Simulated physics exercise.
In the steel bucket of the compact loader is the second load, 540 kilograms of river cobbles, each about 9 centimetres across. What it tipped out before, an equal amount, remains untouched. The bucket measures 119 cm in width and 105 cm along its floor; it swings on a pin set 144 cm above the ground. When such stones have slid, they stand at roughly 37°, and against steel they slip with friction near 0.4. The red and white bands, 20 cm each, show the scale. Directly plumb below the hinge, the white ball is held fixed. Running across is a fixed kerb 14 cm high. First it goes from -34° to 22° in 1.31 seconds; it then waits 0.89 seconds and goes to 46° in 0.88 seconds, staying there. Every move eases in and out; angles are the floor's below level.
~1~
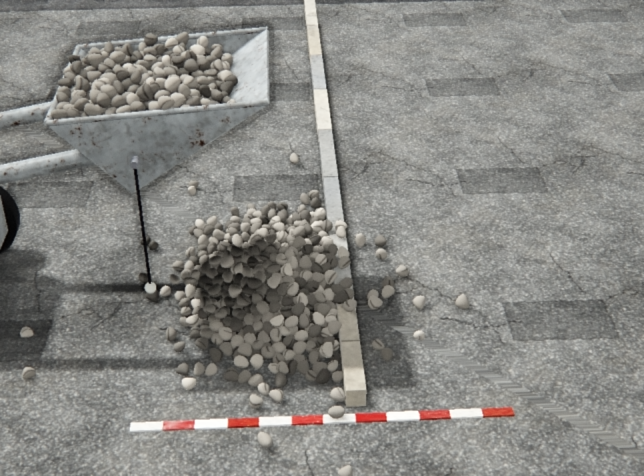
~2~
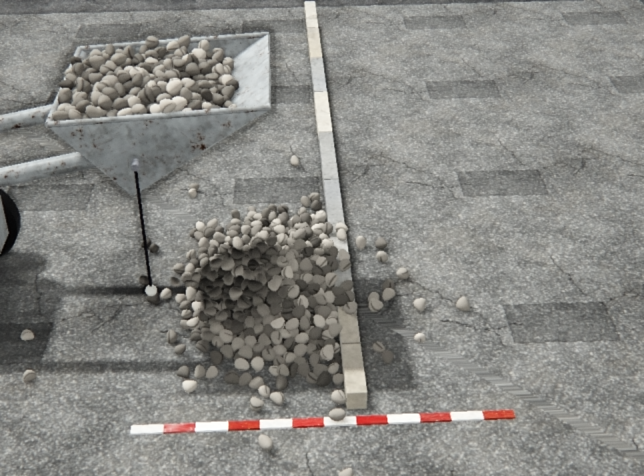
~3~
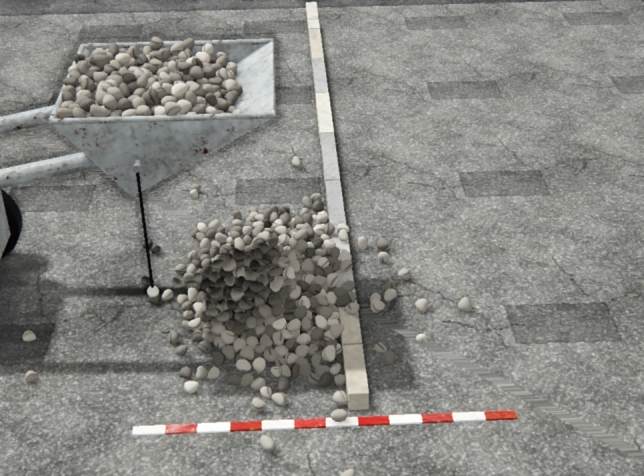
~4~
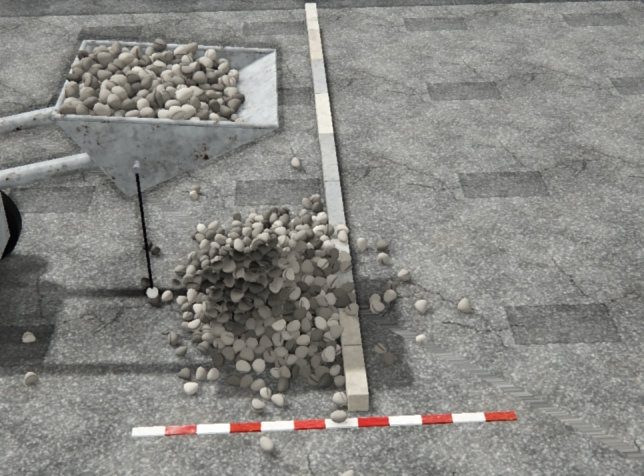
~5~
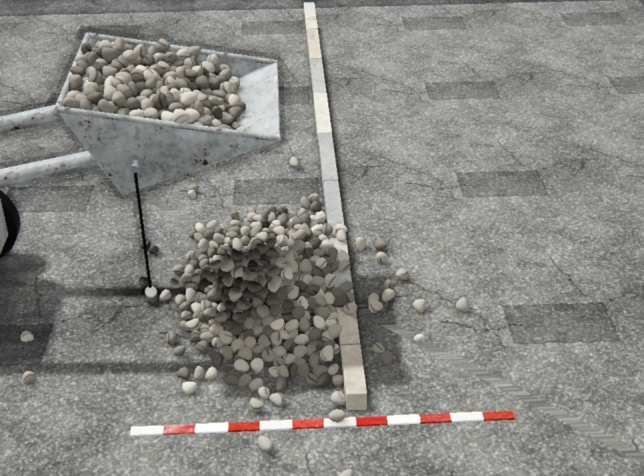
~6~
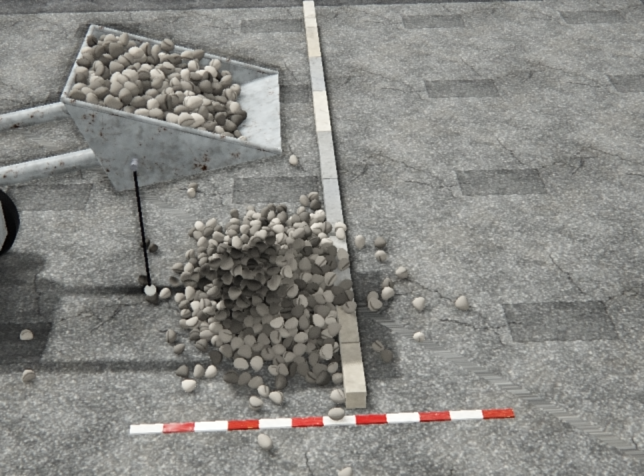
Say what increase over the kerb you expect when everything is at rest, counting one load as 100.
Some 47 per cent is added.
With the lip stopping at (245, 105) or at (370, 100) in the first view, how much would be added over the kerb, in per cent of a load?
Some 30 percent, and then 100 percent.
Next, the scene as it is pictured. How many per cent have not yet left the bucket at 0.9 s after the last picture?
90 % still inside.
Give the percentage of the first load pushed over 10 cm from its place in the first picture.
Roughly 5 per cent of them.
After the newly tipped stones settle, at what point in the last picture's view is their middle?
I'd put their centre close to (340, 271).
Then, 0.4 s after the last picture the floor is at 13°; in per cent of one load, 100 in the bucket, 98 on this side of the kerb, 2 over the kerb; the foremost stones are at (404, 286).
Then, 0.9 s after the last picture the floor is at 22°; in per cent of one load, 91 in the bucket, 107 on this side of the kerb, 2 over the kerb; the foremost stones are at (404, 286).
Then, 3.0 s after the last picture the floor is at 46°; in per cent of one load, 0 in the bucket, 151 on this side of the kerb, 49 over the kerb; the foremost stones are at (536, 272).
Then, 5.7 s after the last picture the floor is at 46°; in per cent of one load, 0 in the bucket, 151 on this side of the kerb, 49 over the kerb; the foremost stones are at (536, 272). Net gain over the kerb, 47.
